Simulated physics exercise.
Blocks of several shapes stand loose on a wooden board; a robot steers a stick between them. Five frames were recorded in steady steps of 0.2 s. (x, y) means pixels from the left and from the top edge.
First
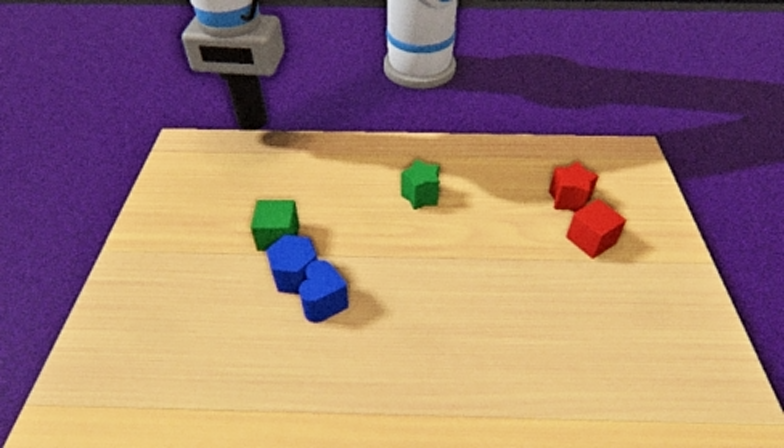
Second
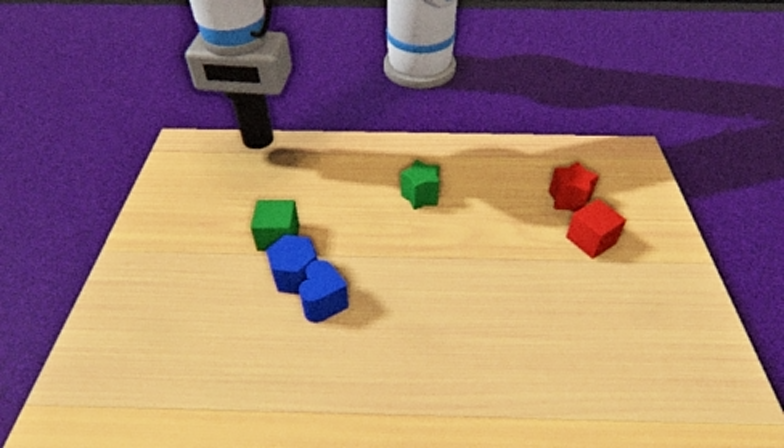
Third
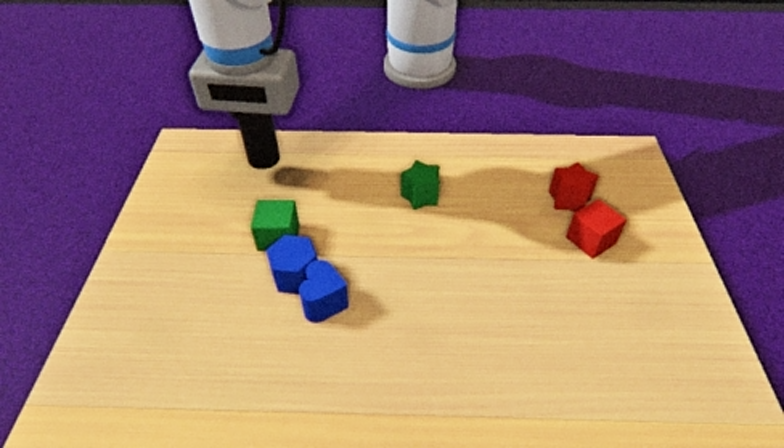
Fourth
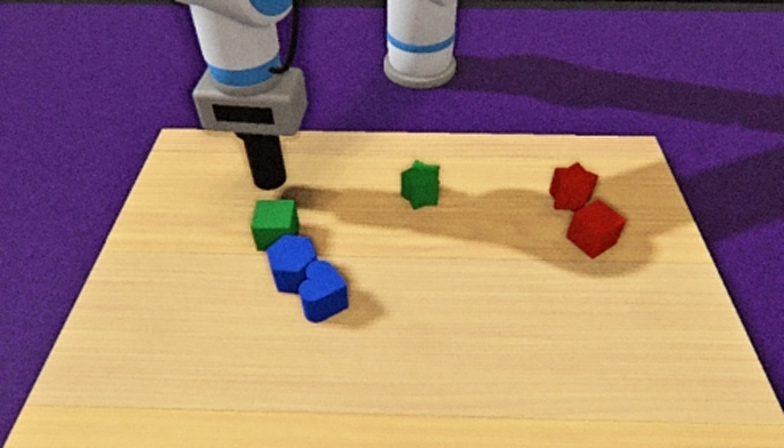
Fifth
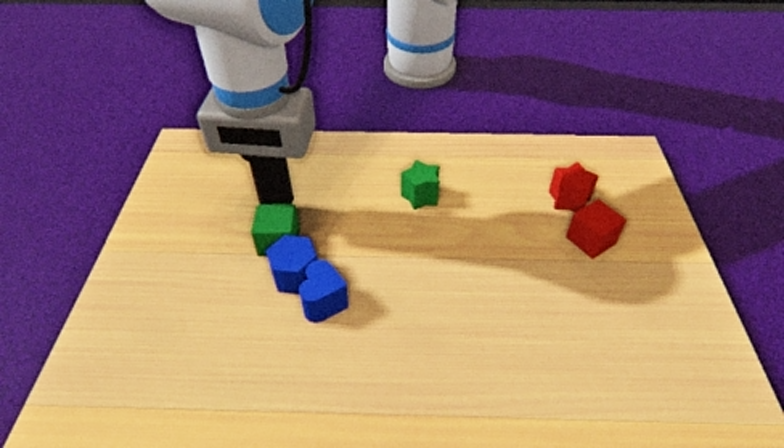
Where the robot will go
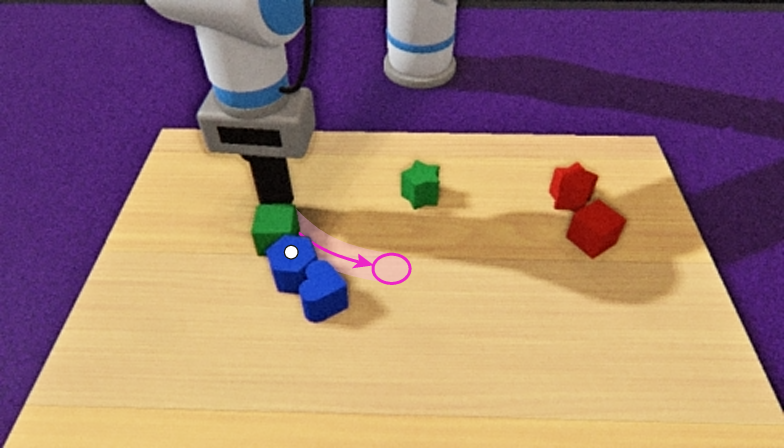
On a wooden board, a robot arm moving its dark stick toward a green block beside two blue ones, all blocks staying still.
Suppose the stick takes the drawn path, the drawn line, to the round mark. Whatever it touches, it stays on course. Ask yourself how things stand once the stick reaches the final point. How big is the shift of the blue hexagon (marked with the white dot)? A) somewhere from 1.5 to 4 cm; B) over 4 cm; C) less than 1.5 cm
My pick is A.
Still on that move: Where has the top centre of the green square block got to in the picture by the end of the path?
Its top middle will sit at (274, 238).
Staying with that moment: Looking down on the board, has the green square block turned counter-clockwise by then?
It seems not.
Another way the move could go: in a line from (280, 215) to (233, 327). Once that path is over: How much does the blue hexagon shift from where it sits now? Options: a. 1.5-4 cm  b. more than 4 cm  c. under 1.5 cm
b (more than 4 cm)
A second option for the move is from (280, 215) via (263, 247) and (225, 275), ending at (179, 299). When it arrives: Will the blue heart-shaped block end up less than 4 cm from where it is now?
Final answer: Yes.
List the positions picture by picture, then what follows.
In the first frame, tip of the stick at (253, 122), middles of tops, green square block at (273, 213), blue hexagon at (291, 252), blue heart-shaped block at (321, 280).
In the second frame, stick at (258, 140), nothing pushed.
In the third frame, stick at (264, 159), nothing pushed.
In the fourth frame, stick at (270, 179), nothing pushed.
In the fifth frame, stick at (277, 200), green square block at (273, 217), blue hexagon at (291, 252), blue heart-shaped block at (321, 280).
The line goes from (280, 215) via (307, 239) and (345, 258), ending at (392, 268); the dot is on the blue hexagon.
The first path, step by step. One third of the way, stick at (305, 226); green square block at (275, 238), turned 35° clockwise; blue hexagon at (288, 275), turned 40° anticlockwise; blue heart-shaped block at (327, 286).
Two thirds of the way, stick at (345, 244); green square block at (274, 238), turned 35° clockwise; blue hexagon at (288, 275), turned 40° anticlockwise; blue heart-shaped block at (327, 286).
At the end, stick at (391, 254); green square block at (274, 238), turned 35° clockwise; blue hexagon at (288, 275), turned 40° anticlockwise; blue heart-shaped block at (327, 286).
